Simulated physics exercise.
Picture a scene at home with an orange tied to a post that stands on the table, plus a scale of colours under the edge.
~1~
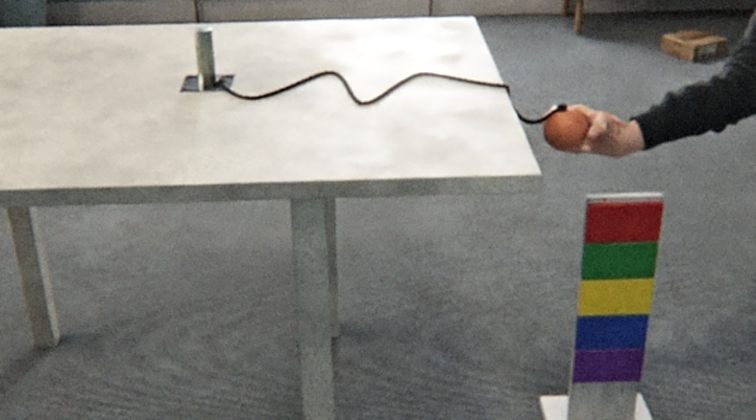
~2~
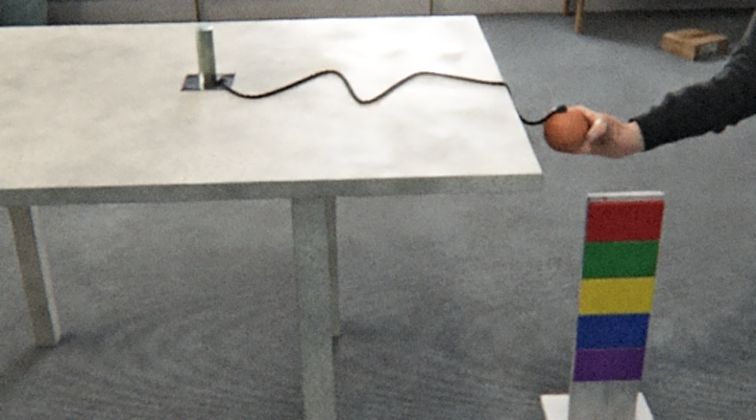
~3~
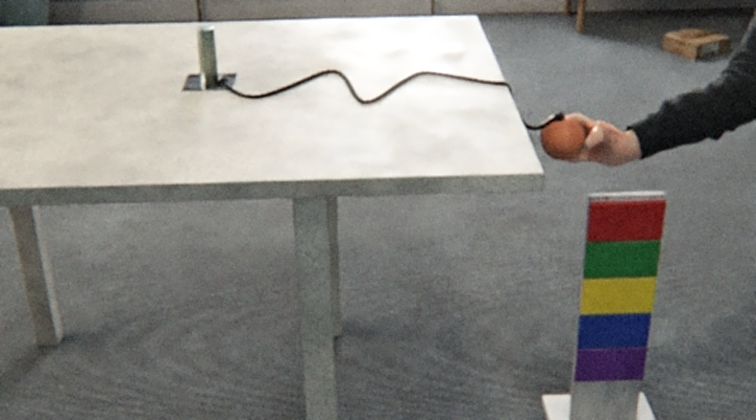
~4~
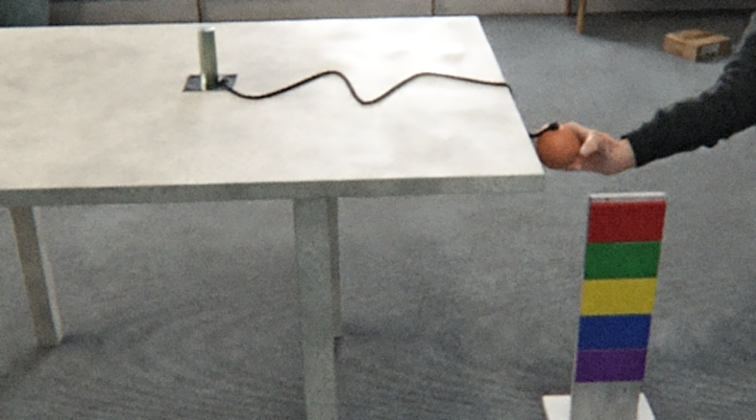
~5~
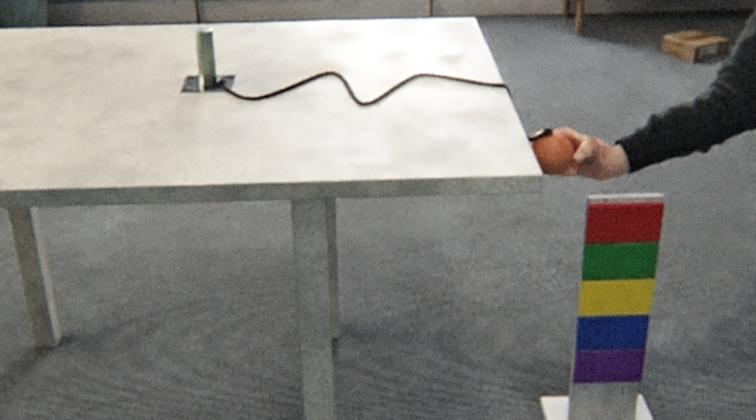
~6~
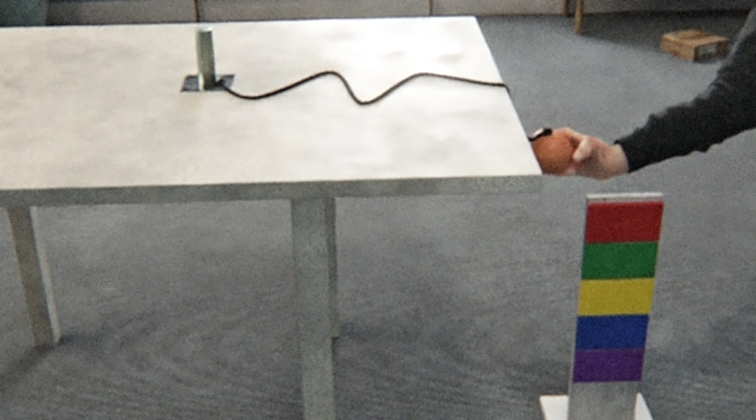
An orange, tied by a dark cord to a post on the table, was lowered slightly and moved left by a hand toward the table's edge, then held still above the striped colour scale.
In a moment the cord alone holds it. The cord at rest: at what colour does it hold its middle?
The colour is blue.
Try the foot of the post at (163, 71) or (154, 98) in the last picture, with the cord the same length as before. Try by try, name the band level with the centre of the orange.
In turn, yellow and then yellow.
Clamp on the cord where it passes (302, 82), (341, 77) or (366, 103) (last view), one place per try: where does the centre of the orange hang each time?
Roughly (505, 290), (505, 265) and (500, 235).
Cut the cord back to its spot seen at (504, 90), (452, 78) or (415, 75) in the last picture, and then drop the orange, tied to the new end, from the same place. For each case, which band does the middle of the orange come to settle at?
Results, first to last: Green; red; no band.
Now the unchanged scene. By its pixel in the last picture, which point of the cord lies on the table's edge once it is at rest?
That spot is around (378, 98).
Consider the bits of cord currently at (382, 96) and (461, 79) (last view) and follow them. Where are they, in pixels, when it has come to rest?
(506, 97), then (501, 205).
Soon after, orange near (453, 320); level with blue.
Then, orange near (521, 322); level with blue.
At rest, orange near (489, 326); level with blue. Its middle rests at the blue band.
